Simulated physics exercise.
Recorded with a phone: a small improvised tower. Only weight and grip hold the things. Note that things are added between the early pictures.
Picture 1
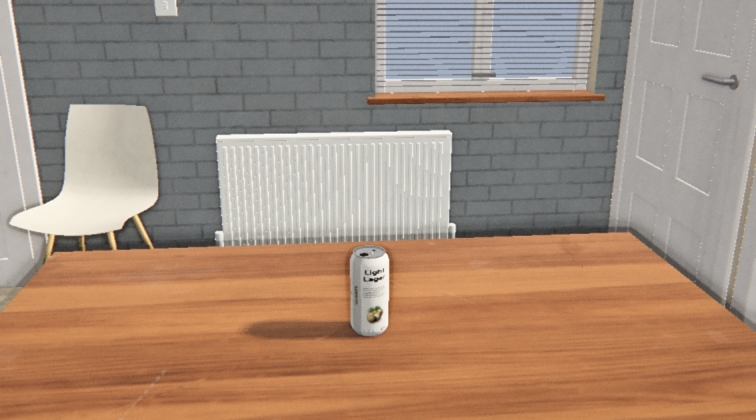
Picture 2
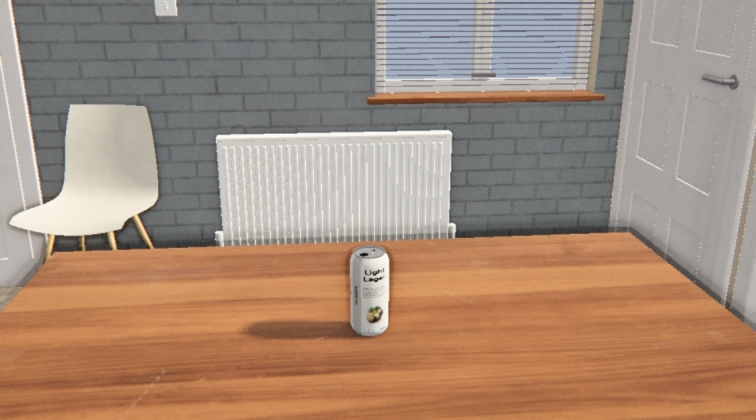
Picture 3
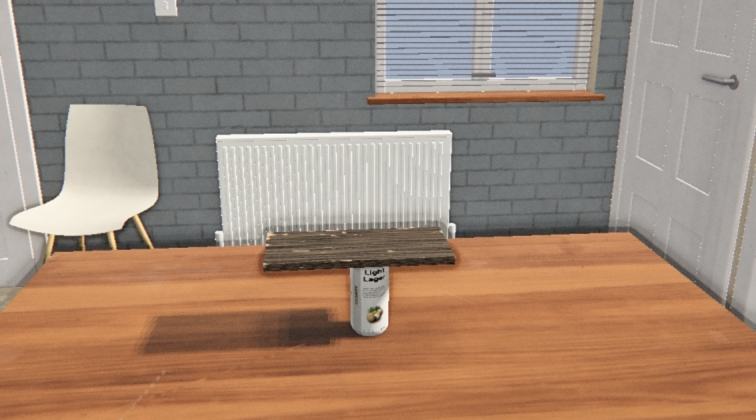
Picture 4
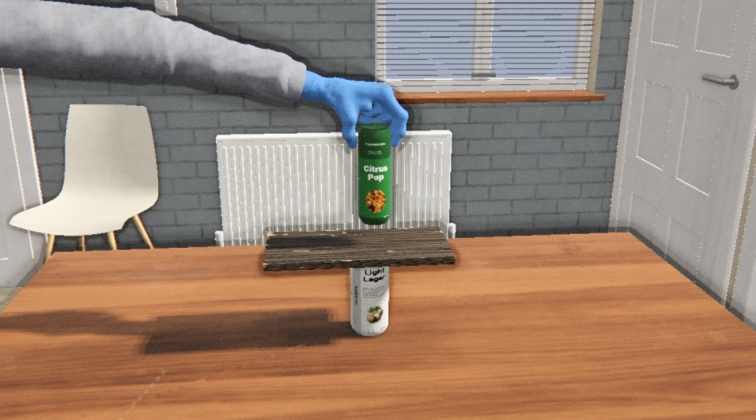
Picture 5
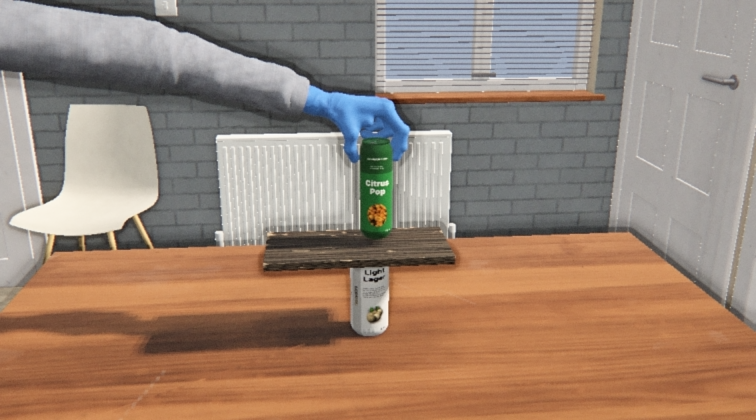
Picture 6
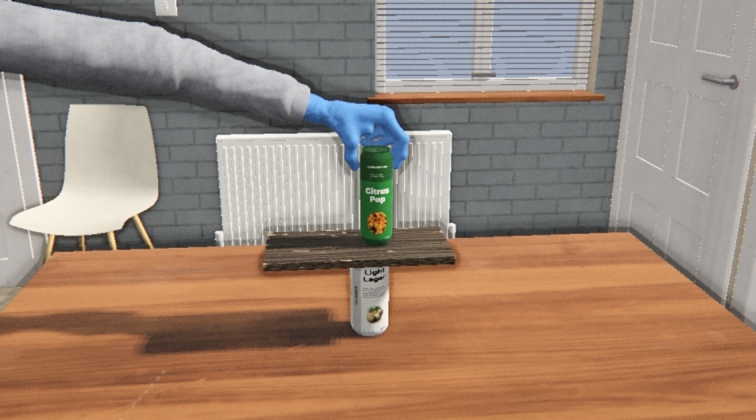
On a wooden table, a dark board appears atop a white can, then a blue-gloved hand lowers a green can onto it.
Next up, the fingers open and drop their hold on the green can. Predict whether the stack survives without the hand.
It survives.
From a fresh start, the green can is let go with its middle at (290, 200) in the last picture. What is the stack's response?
Then it gives way.
Then, 0.70 s later than the last frame, all is still.
Then, 1.70 s later than the last frame, green can resting near (376, 197).
When it is over, all 3 as before. End places, in pixels of the last picture, green can near (376, 197). The stack keeps its balance.
